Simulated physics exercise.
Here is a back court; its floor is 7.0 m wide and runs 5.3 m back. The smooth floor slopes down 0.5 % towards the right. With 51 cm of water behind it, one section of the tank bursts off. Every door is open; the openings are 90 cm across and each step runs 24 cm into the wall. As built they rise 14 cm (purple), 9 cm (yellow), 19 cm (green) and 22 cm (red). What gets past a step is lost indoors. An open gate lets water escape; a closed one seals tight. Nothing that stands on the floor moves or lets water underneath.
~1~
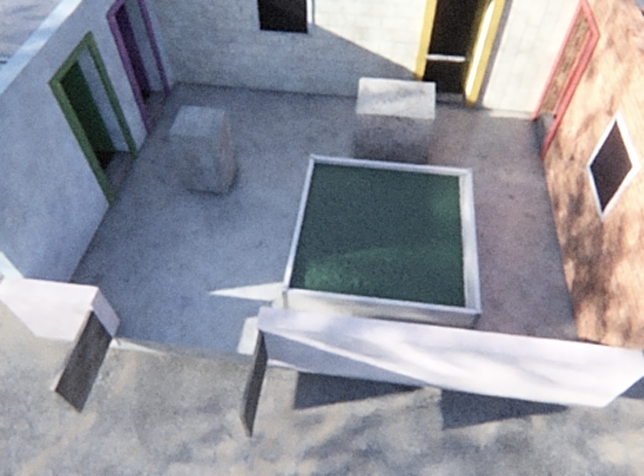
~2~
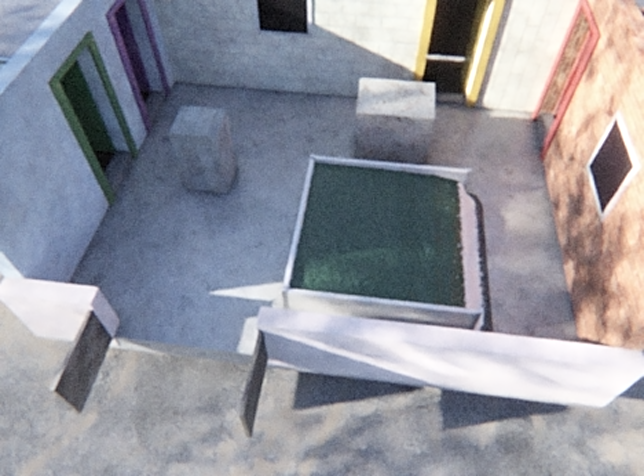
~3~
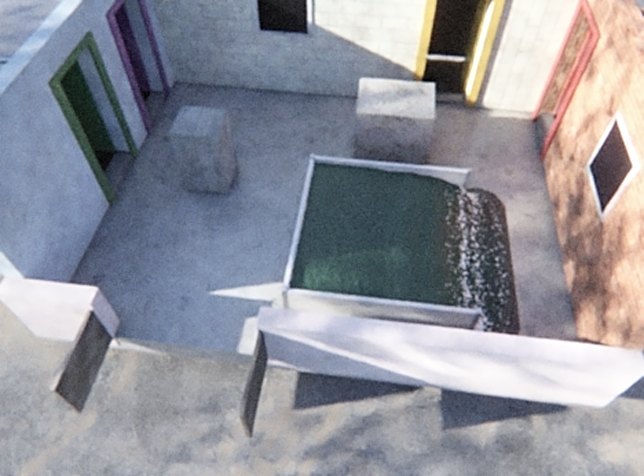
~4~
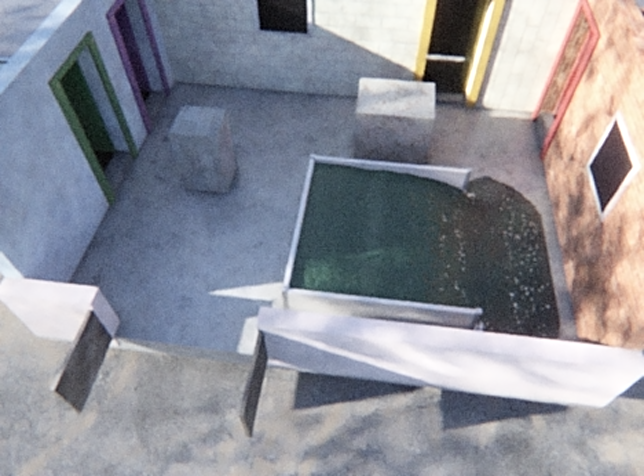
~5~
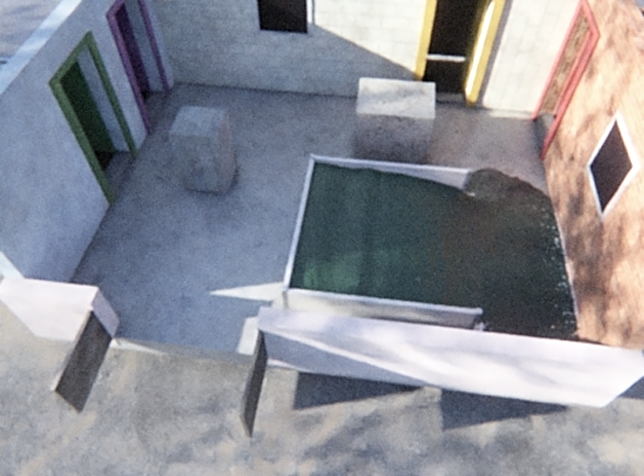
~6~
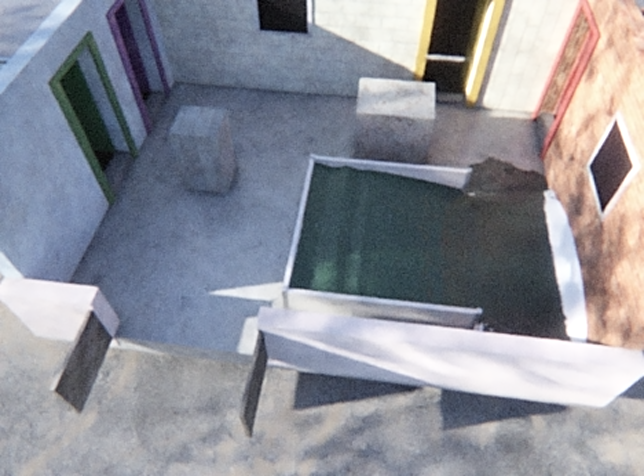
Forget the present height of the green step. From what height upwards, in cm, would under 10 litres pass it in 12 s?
Close to 7 cm is just enough.
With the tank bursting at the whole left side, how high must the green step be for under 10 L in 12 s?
About 21 cm.
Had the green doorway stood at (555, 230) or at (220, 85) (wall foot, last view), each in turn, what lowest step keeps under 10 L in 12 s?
Roughly 34 and 7.5 cm.
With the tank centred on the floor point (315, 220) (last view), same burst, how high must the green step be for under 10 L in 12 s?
About 8.0 cm.
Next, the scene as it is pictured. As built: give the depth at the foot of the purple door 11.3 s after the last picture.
About 6.0 cm.
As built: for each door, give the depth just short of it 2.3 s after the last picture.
In cm: Purple 0, yellow 15, green 0, red 13.
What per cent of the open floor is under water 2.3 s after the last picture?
Near 35 per cent is wet.
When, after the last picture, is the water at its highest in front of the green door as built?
Near 6.5 s.
Then, 0.7 s after the last picture water covers 15 % of the floor, deepest (41 cm) near (575, 376); it has not reached the green door.
Then, 2.3 s after the last picture water covers 35 % of the floor, deepest (34 cm) near (572, 363); it has not reached the green door.
Then, 11.3 s after the last picture water covers 95 % of the floor, deepest (12 cm) near (497, 110); 5 cm at the green door, 0 litres in over its 19 cm step.
At the green door as built, the water peaked near 10 cm, 6.5 s after the last picture.
With a step of 6 cm, 18 litres would have come in within the 12 s; with 8.5 cm, 3 litres. So under 10 litres takes about 7 cm.
